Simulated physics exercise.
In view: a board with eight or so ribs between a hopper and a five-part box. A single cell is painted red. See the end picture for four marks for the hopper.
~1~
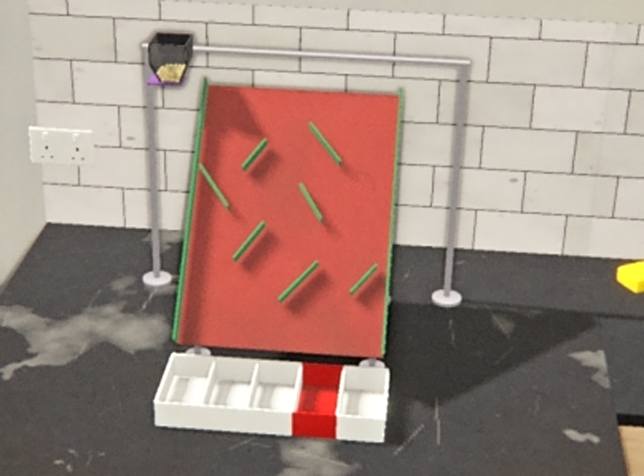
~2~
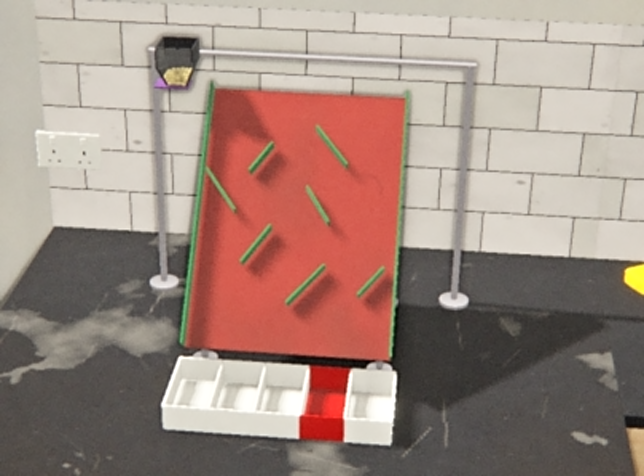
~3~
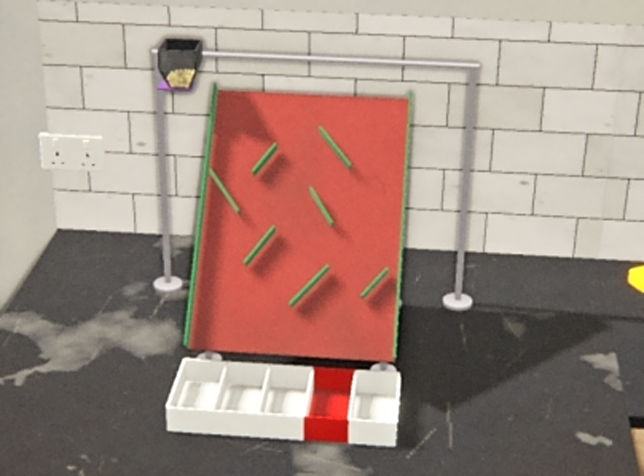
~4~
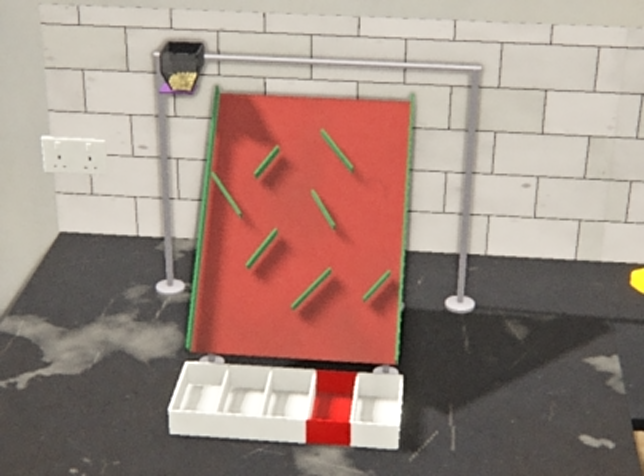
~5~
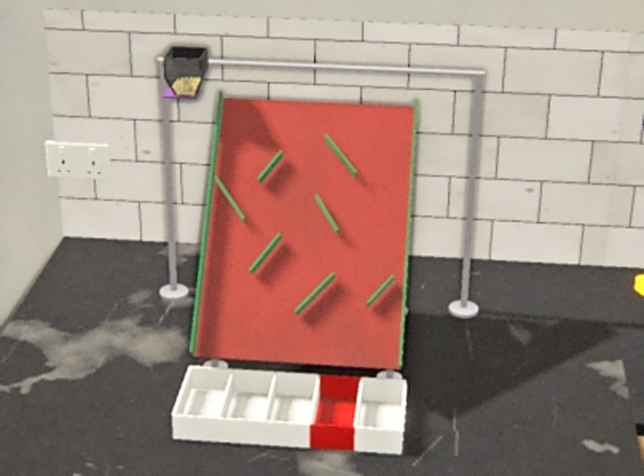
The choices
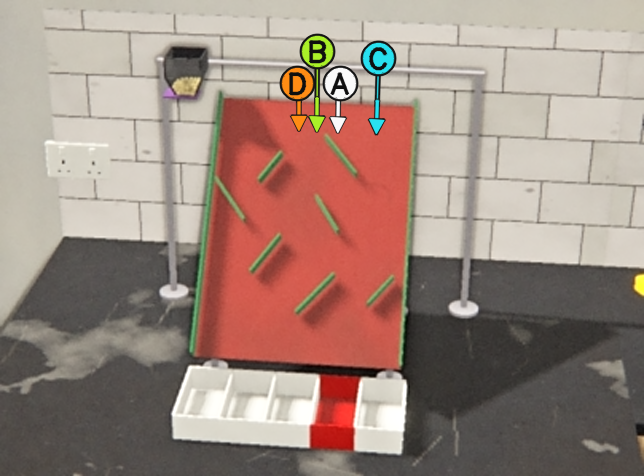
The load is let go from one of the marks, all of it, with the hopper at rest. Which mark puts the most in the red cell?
C is best.
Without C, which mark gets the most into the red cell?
That is mark A.
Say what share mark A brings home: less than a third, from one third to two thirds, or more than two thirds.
Less than a third.
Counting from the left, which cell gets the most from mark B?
The second.
On the marked copy, mark A meets the board at (337, 127); mark B meets the board at (316, 126); mark C meets the board at (376, 128); mark D meets the board at (298, 125).
With A, about a quarter in the red cell, about half in other cells, about a quarter outside the box.
With B, a stray few in the red cell, about two thirds in other cells, about a third outside the box.
With C, about a third in the red cell, about a third in other cells, about a quarter outside the box.
With D, a stray few in the red cell, most in other cells, about a quarter outside the box.
